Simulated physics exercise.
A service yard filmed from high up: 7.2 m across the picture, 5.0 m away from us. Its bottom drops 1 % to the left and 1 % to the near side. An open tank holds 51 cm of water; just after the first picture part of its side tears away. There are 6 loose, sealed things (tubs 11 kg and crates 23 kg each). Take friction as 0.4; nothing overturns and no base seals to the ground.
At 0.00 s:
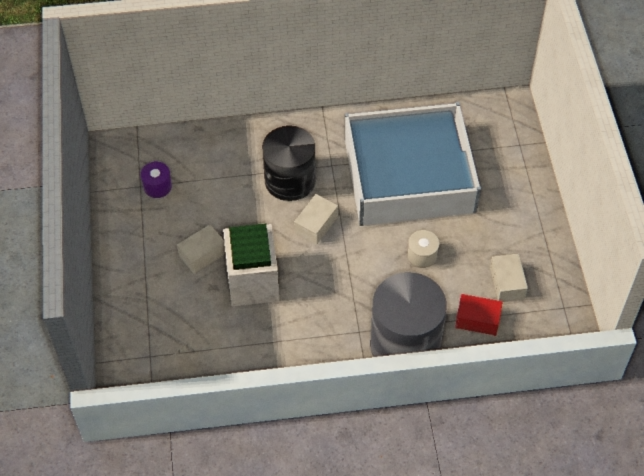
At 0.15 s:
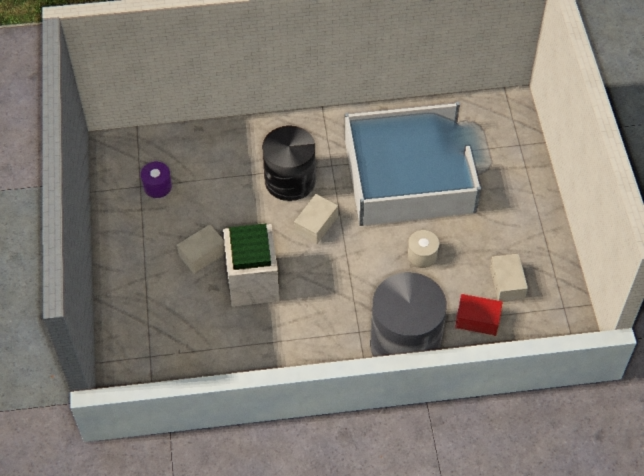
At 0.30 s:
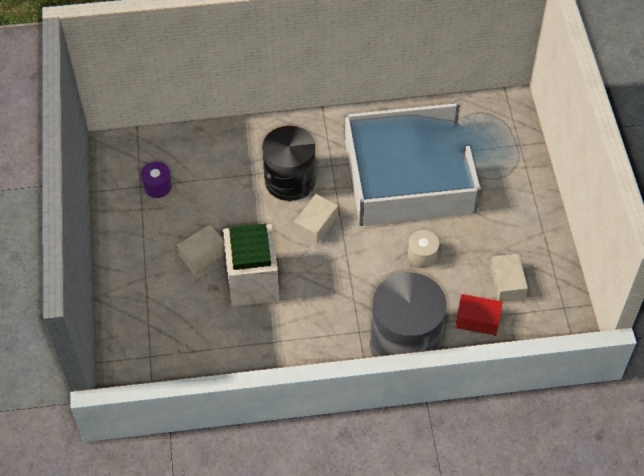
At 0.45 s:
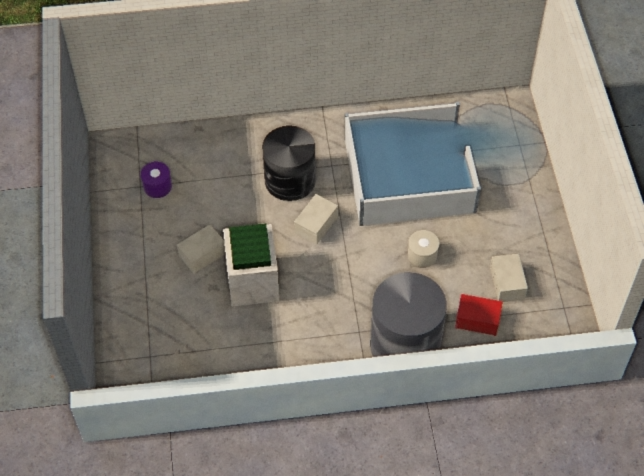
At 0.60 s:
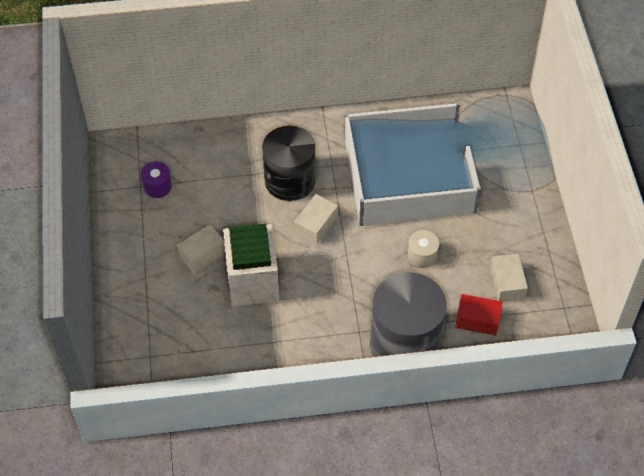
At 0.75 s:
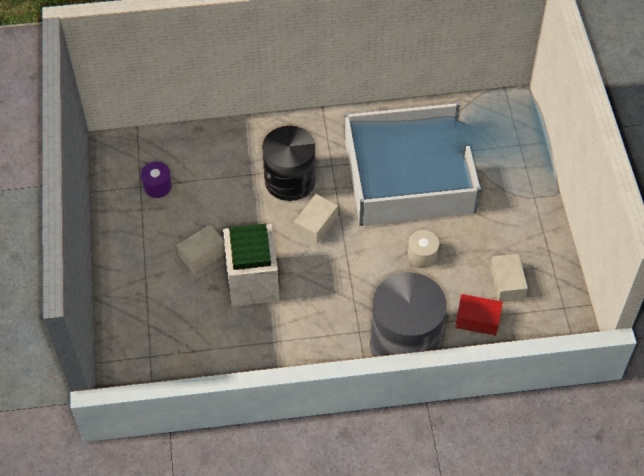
A square tank of water opens on its right side and water spreads across the floor.
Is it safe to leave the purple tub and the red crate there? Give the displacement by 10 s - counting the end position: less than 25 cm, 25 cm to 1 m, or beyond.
Purple tub holds its place, red crate is nudged along.
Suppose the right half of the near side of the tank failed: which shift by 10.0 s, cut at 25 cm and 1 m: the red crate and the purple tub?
Then the red crate ends far away, the purple tub stays put.
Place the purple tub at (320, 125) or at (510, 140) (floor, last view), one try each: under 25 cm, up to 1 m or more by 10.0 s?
In that order: It gets carried off; it ends far away.
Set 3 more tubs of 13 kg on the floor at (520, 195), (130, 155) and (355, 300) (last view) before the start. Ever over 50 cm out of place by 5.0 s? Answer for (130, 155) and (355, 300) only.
In that order: Less, short of it.
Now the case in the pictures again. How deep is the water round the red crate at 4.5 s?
Roughly 3 cm.
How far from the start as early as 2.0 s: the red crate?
Roughly 0 cm by then.
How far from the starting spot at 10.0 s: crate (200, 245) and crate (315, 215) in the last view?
In that order: 0 cm, 0 cm.
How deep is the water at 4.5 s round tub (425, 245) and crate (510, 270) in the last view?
Roughly 2 and 5 cm.
After 2.0 s the purple tub is near (155, 173), 0.0 m from its start, aground; the red crate is near (480, 309), 0.0 m from its start, aground; 0 afloat.
After 4.5 s the purple tub is near (155, 173), 0.0 m from its start, aground; the red crate is near (480, 309), 0.0 m from its start, aground; 0 afloat.
After 7.0 s the purple tub is near (155, 173), 0.0 m from its start, aground; the red crate is near (474, 298), 0.2 m from its start, aground; 0 afloat.
After 10.0 s the purple tub is near (155, 173), 0.0 m from its start, aground; the red crate is near (469, 282), 0.5 m from its start, aground; 0 afloat.
